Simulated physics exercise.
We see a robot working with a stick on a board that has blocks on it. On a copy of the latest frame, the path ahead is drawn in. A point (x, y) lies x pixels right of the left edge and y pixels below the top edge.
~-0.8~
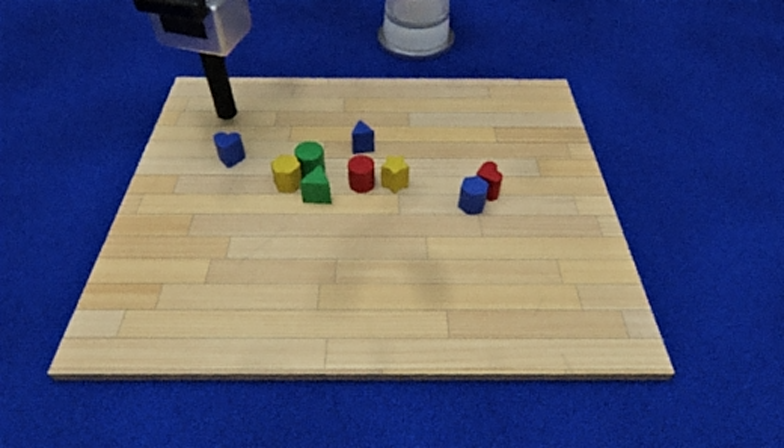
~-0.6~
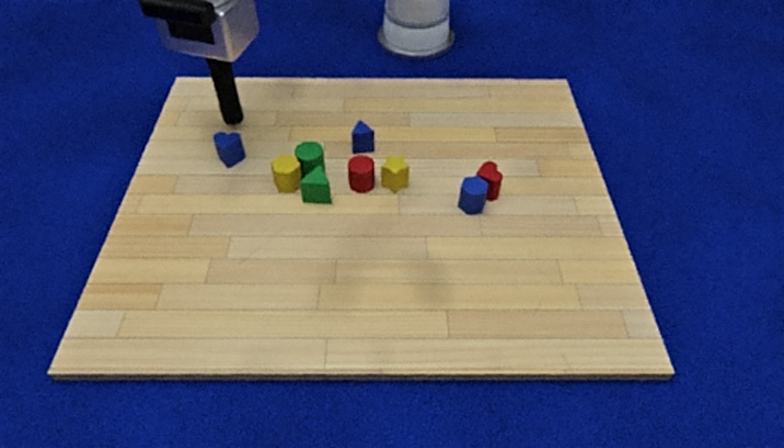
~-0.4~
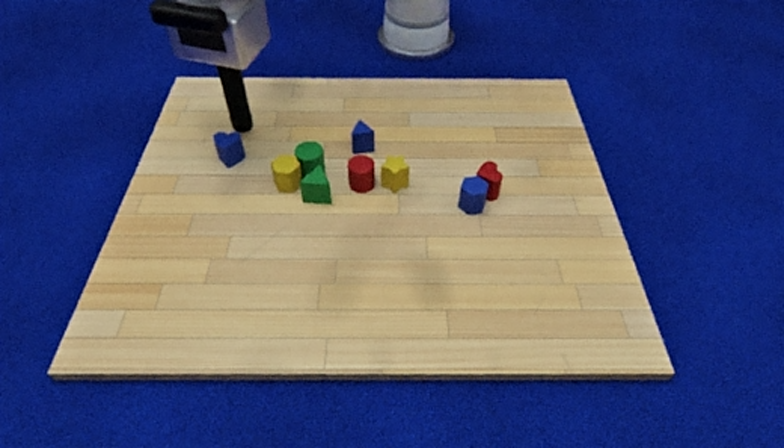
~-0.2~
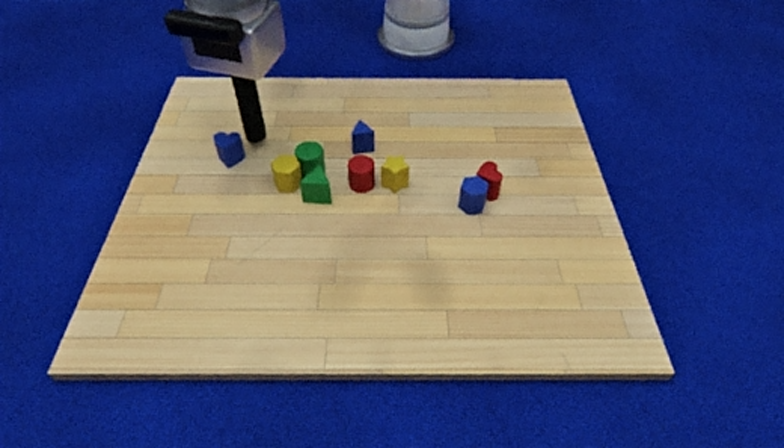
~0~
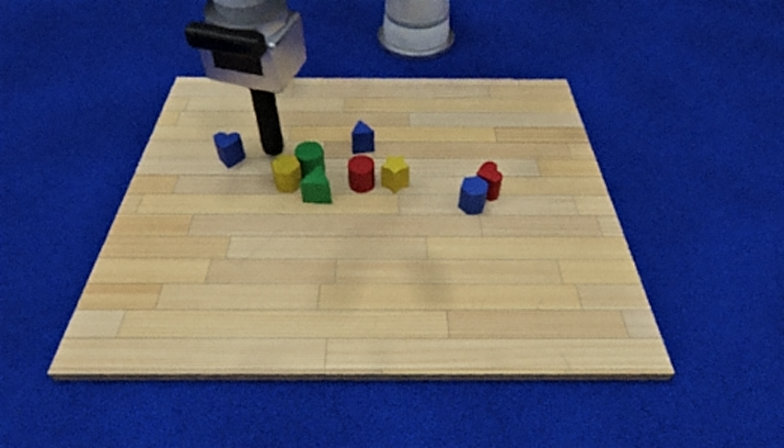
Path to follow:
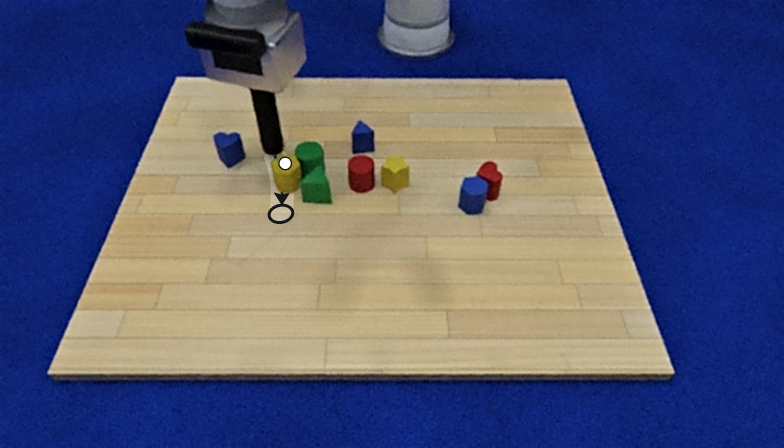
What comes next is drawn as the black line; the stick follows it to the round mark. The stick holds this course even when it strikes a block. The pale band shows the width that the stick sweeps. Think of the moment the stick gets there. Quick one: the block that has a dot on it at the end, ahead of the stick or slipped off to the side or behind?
I think the stick loses the block that has a dot on it somewhere along the way.
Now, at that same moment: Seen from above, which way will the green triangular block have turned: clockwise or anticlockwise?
Counter-clockwise, from overhead.
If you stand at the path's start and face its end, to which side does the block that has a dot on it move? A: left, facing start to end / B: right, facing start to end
(A)
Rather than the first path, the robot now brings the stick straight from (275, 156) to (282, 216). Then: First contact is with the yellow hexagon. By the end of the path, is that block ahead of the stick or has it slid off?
Prediction: Slipped aside.
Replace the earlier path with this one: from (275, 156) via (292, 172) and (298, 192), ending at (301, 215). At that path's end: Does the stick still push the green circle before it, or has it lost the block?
Beside or behind.
The drawn path runs from (275, 156) through (282, 183) to (281, 214); the dot is on the yellow hexagon.
The first path, step by step. One third of the way, stick (279, 167); yellow hexagon (288, 168).
Two thirds of the way, stick (281, 186); yellow hexagon (297, 185), turned 35° anticlockwise; green triangular block (320, 179), turned 35° anticlockwise.
At the end, stick (279, 206); yellow hexagon (302, 197), turned 85° anticlockwise; green circle not moved; green triangular block (322, 180), turned 50° anticlockwise.
